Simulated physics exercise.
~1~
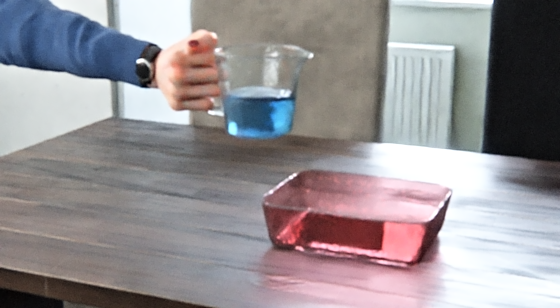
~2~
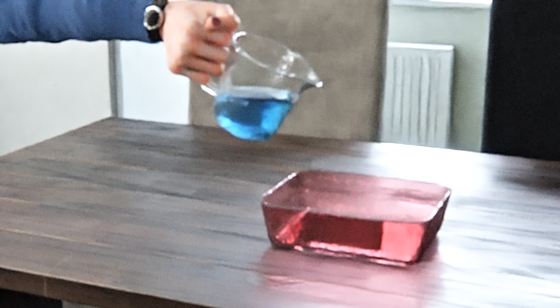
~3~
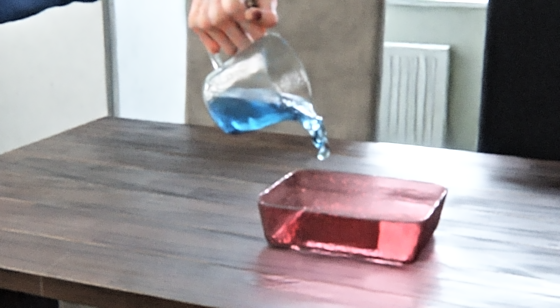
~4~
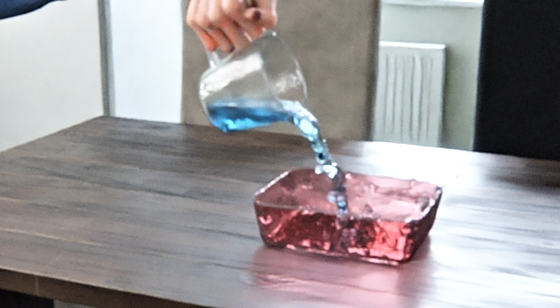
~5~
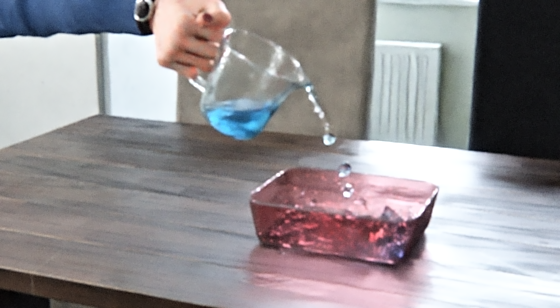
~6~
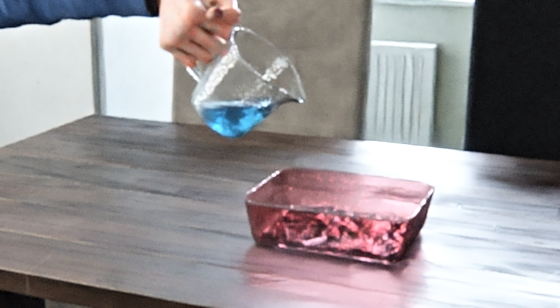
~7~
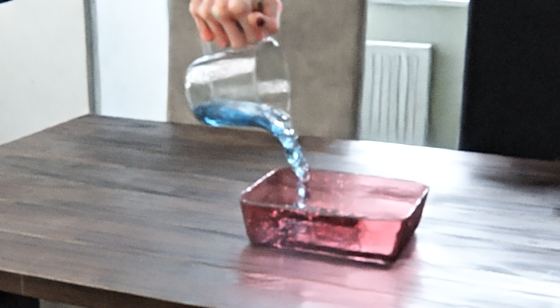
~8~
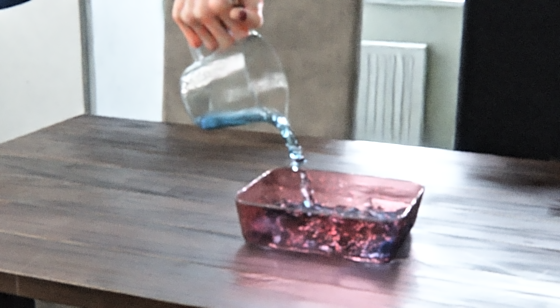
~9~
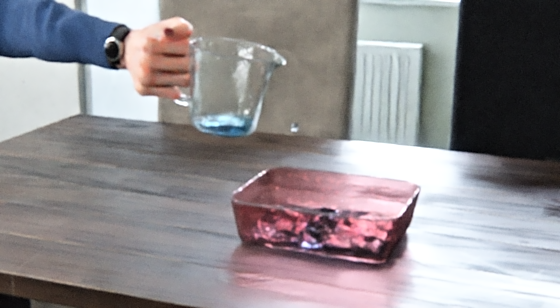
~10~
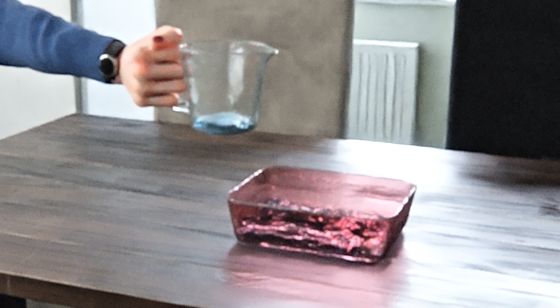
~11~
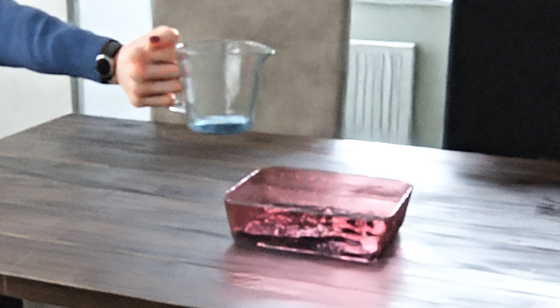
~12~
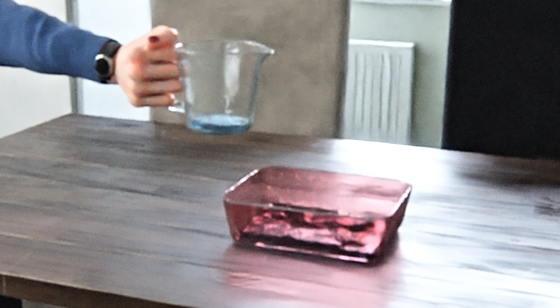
On a dark wooden table top, a hand pours blue liquid from a glass jug into a reddish dish twice, keeping a little.
